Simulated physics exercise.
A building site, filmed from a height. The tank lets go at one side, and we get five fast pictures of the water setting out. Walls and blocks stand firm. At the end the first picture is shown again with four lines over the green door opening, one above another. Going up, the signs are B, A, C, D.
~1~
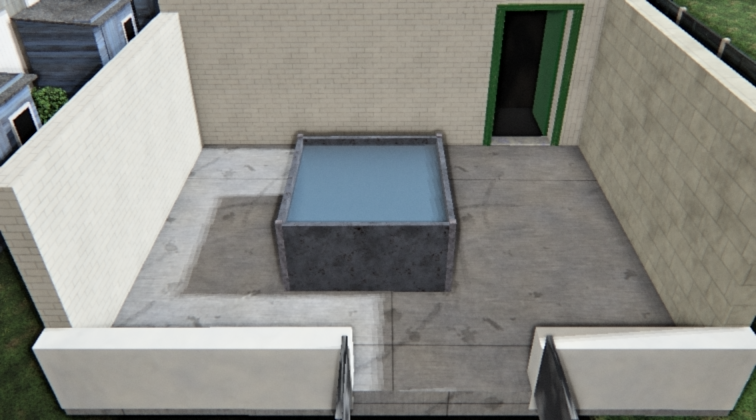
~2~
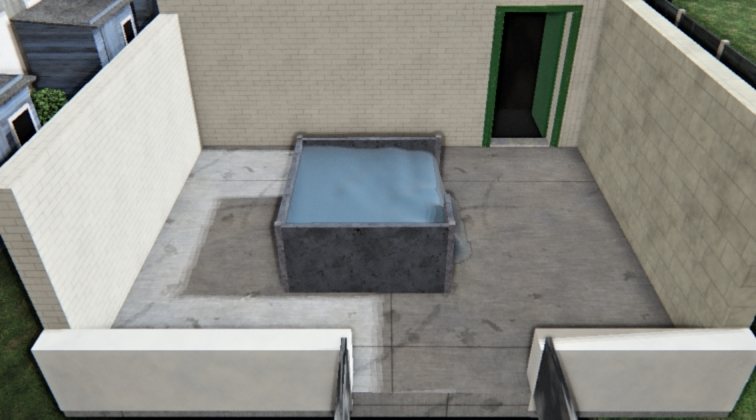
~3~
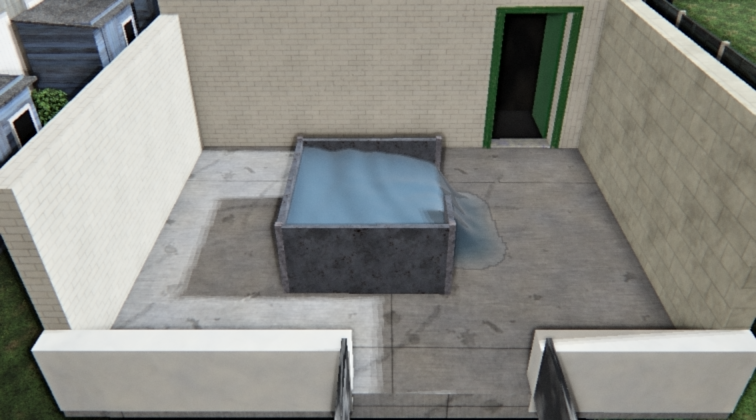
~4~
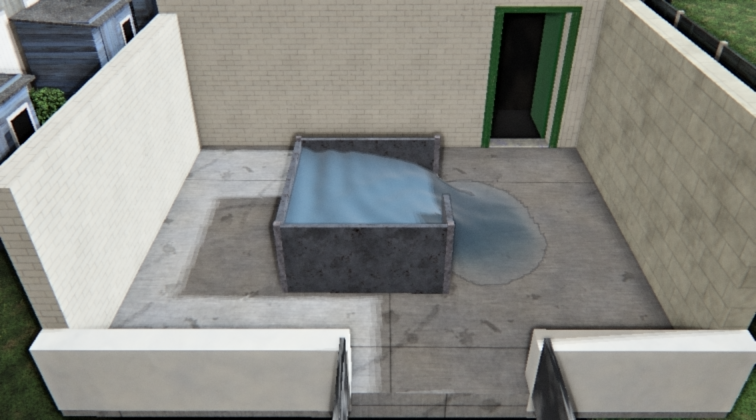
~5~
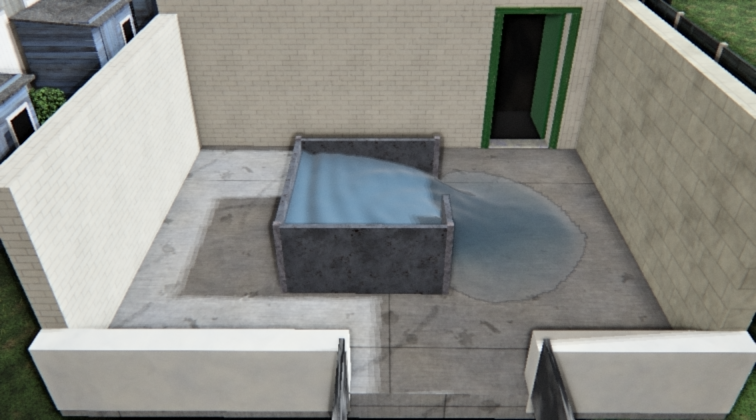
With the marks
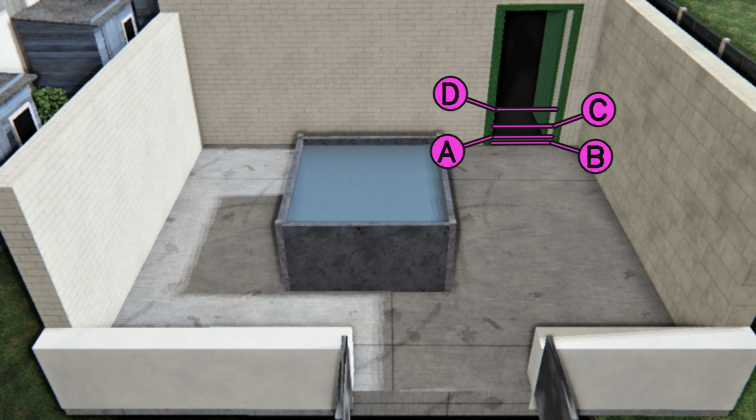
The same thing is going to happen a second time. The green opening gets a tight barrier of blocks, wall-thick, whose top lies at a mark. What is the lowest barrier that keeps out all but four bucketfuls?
C.
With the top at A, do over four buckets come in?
Yes, it does.
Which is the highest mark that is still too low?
A.
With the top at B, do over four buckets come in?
Yes, that goes wrong.
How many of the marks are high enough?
Two of them.
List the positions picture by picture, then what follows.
In the first picture, water in the tank at rest, its middle at (368, 182); foot of the green doorway at (520, 145); open gate at (444, 323).
In the second picture, 2 % of the ground under water, visible out to (464, 245).
In the third picture, 4 % of the ground under water, visible out to (493, 259).
In the fourth picture, 9 % of the ground under water, visible out to (539, 246).
In the fifth picture, 16 % of the ground under water, visible out to (578, 244).
In magenta, A at (522, 136); B at (521, 142); C at (523, 126); D at (525, 109); from the bottom up B, A, C, D.
If A is chosen, about 12 bucketfuls get in.
If B is chosen, dozens of bucketfuls pour in.
If C is chosen, a bucket or two gets in.
If D is chosen, nothing gets over.
